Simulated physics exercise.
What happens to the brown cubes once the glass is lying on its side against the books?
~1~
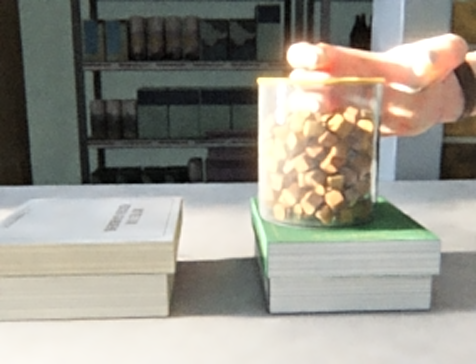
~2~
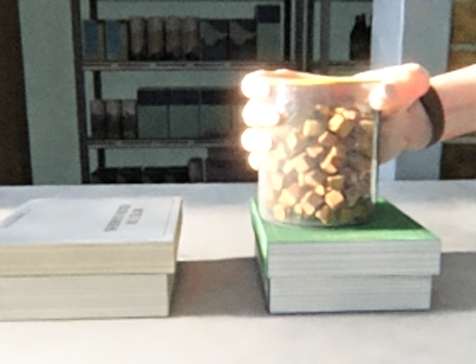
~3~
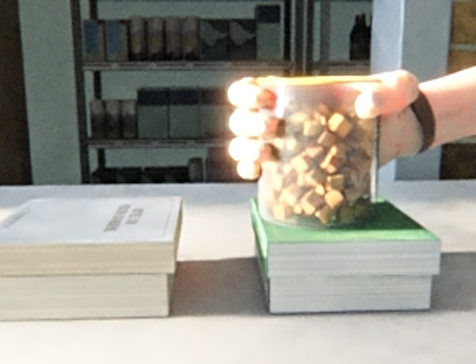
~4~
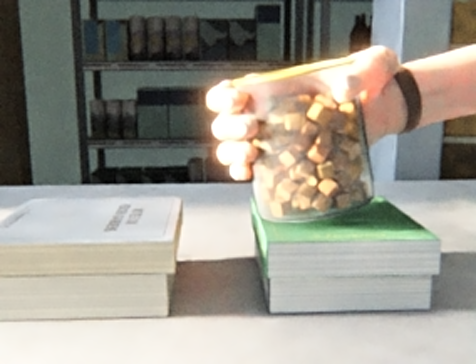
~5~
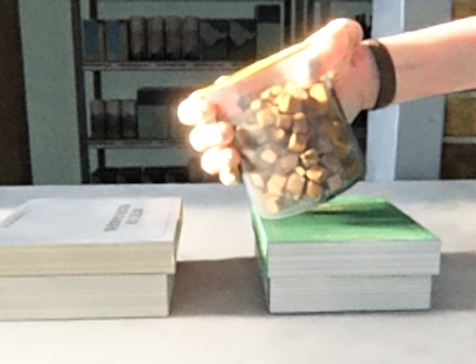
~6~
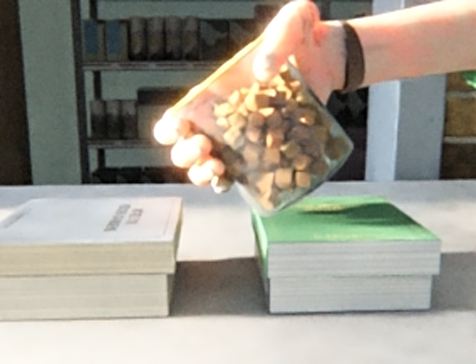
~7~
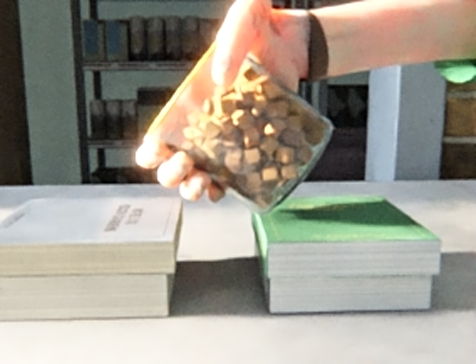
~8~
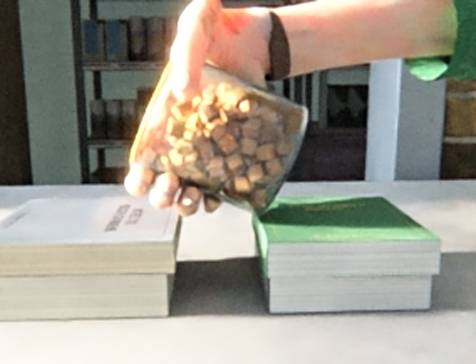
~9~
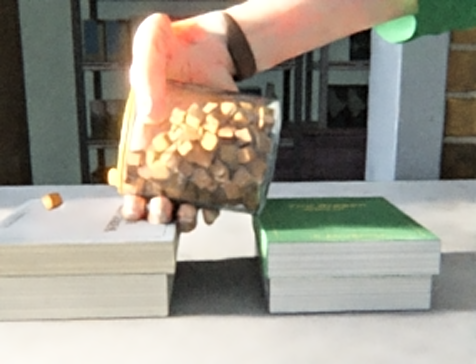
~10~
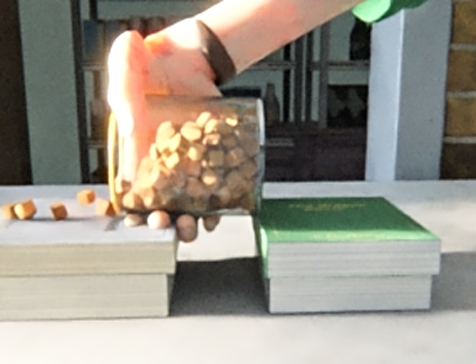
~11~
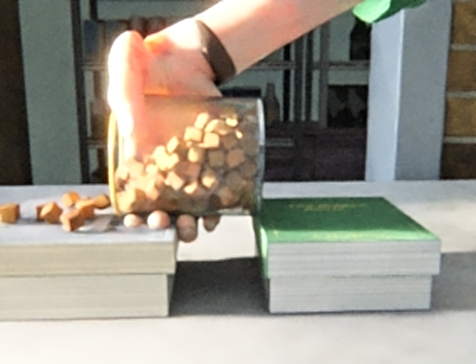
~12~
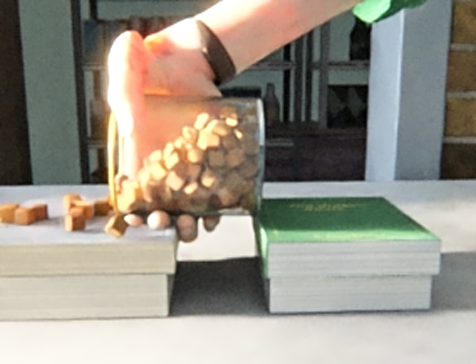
A few of the cubes spill out onto the books on the left, while most of them stay inside the glass.
